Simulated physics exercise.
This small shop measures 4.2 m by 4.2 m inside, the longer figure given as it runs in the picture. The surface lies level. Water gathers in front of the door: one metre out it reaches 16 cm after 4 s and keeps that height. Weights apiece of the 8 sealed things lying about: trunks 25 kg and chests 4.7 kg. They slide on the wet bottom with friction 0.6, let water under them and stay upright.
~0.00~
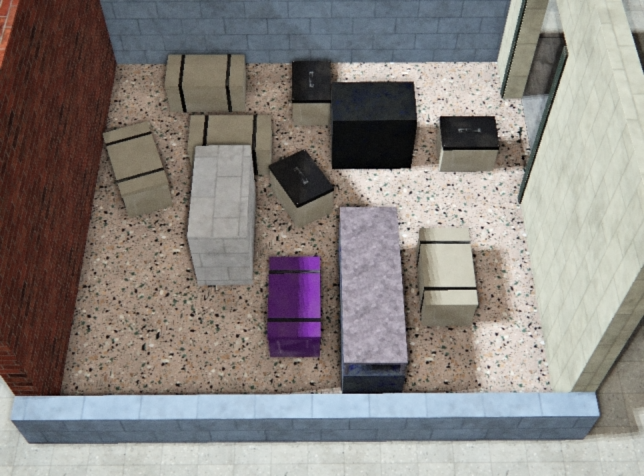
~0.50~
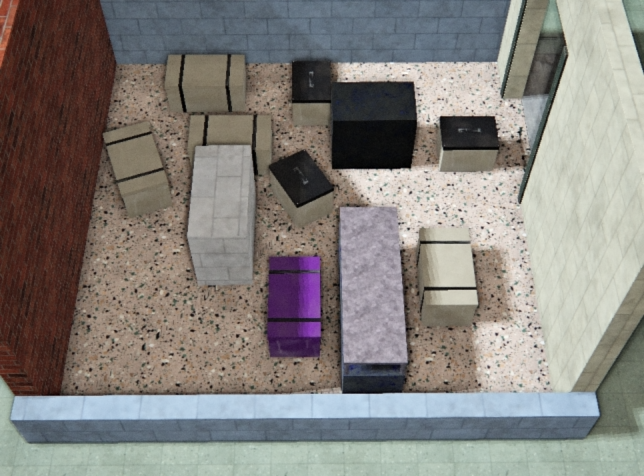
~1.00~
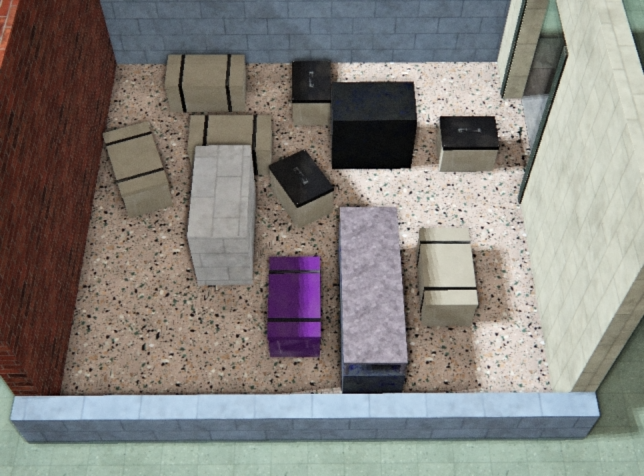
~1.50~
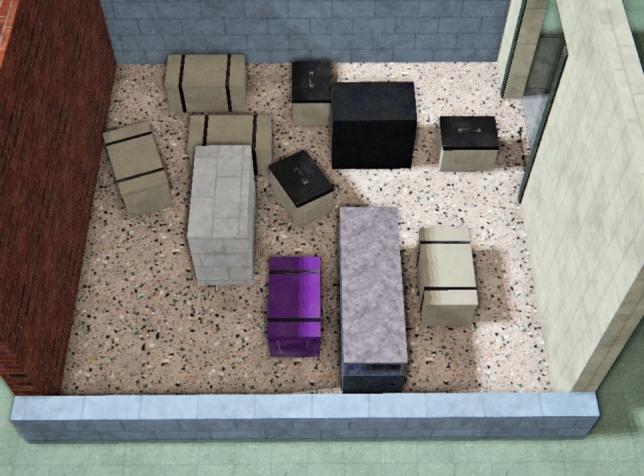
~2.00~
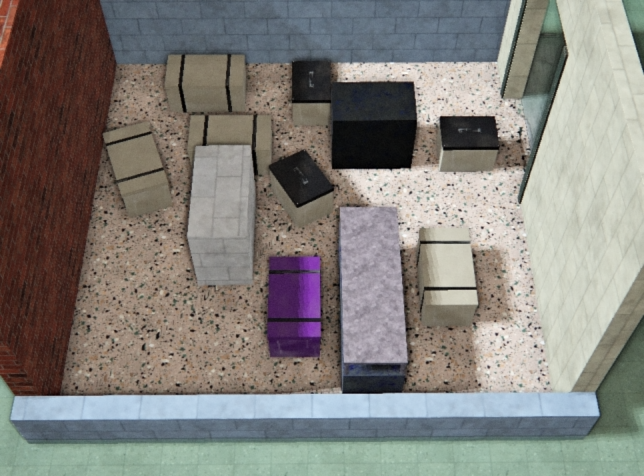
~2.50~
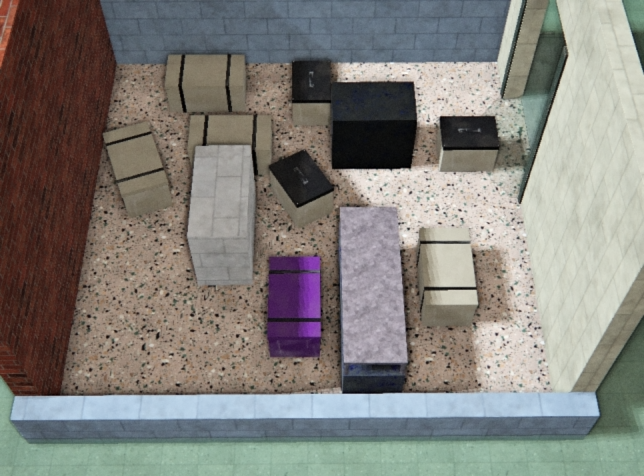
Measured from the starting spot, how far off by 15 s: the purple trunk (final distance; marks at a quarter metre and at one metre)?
Purple trunk holds its place.
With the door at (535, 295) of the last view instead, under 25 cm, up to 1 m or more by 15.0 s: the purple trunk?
In that case the purple trunk stays put.
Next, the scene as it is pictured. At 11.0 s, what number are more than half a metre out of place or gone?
I count 1.
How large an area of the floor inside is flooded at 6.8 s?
Roughly 9.0 m2.
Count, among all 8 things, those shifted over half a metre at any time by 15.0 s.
That makes 5.
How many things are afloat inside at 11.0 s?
5 of them.
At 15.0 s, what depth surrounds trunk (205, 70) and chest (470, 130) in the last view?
Roughly 9 and 10 cm.
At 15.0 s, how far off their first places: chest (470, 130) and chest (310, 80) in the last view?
In that order: 140 cm, 120 cm.
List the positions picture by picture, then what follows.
In the first picture, the purple trunk at (294, 296) rests on the ground; 0.0 m2 under water; 0 of 8 have shifted.
In the second picture, the purple trunk at (294, 296) rests on the ground; water covers 0.0 m2; 0 of 8 have shifted.
In the third picture, the purple trunk at (294, 296), on the bottom; 0.0 m2 under water; 0 of 8 have shifted.
In the fourth picture, the purple trunk at (294, 296), on the bottom; water covers 0.0 m2; 0 of 8 have shifted.
In the fifth picture, the purple trunk at (294, 296), on the bottom; water covers 0.0 m2; 0 of 8 have shifted.
In the sixth picture, the purple trunk at (294, 296), on the bottom; water covers 0.3 m2; 0 of 8 have shifted.
After 3.5 s the purple trunk is near (294, 296), 0.0 m from its start, aground; 0 afloat.
After 6.8 s the purple trunk is near (294, 296), 0.0 m from its start, aground; 3 afloat.
After 11.0 s the purple trunk is near (294, 296), 0.0 m from its start, aground; 5 afloat.
After 15.0 s the purple trunk is near (295, 293), 0.0 m from its start, afloat; 8 afloat.
